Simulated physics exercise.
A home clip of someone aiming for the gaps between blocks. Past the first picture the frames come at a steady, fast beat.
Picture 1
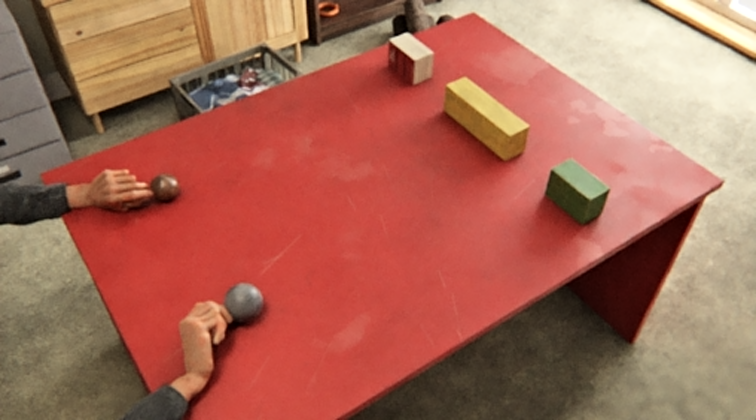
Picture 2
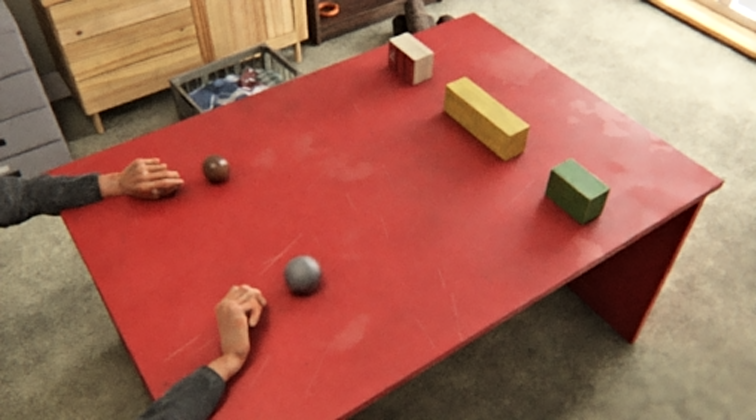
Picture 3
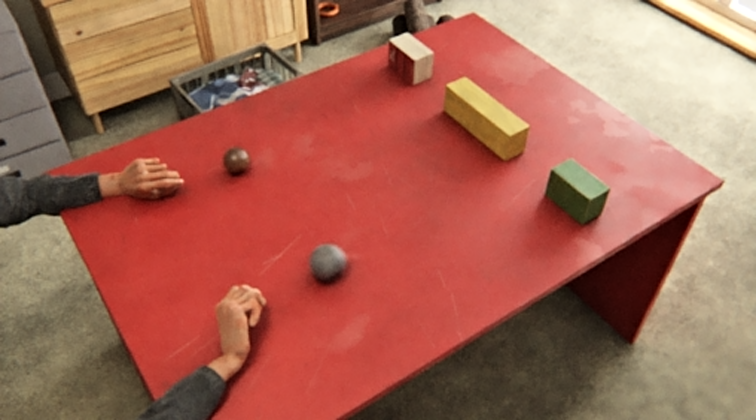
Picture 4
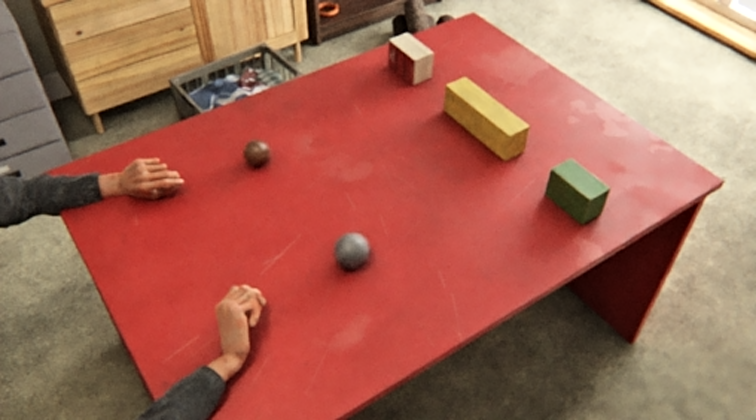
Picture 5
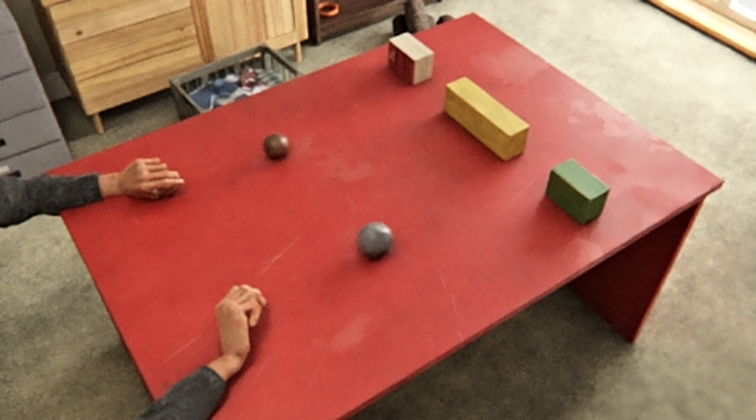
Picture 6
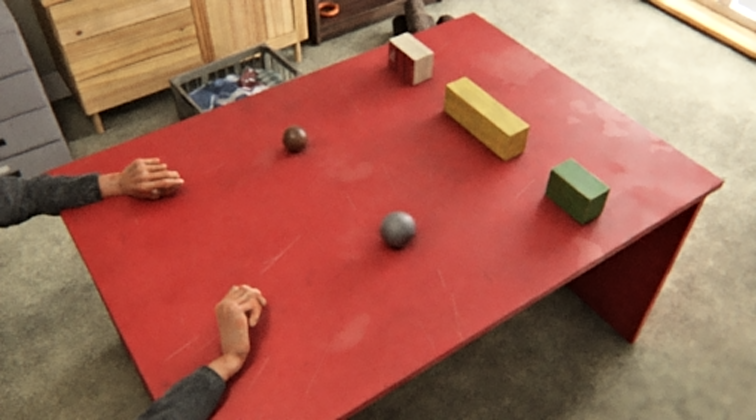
Two hands release a grey ball and a small brown ball, which roll right across a red table.
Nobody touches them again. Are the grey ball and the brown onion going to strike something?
In the end the grey ball rolls through, the brown onion rolls through.
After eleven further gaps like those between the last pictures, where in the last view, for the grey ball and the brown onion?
The grey ball around (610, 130); the brown onion around (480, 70).
Then, 0.64 s on from there, grey ball heading on near (675, 108); brown onion heading on near (544, 45).
In the end, the grey ball passes through its gap; the brown onion passes through its gap.
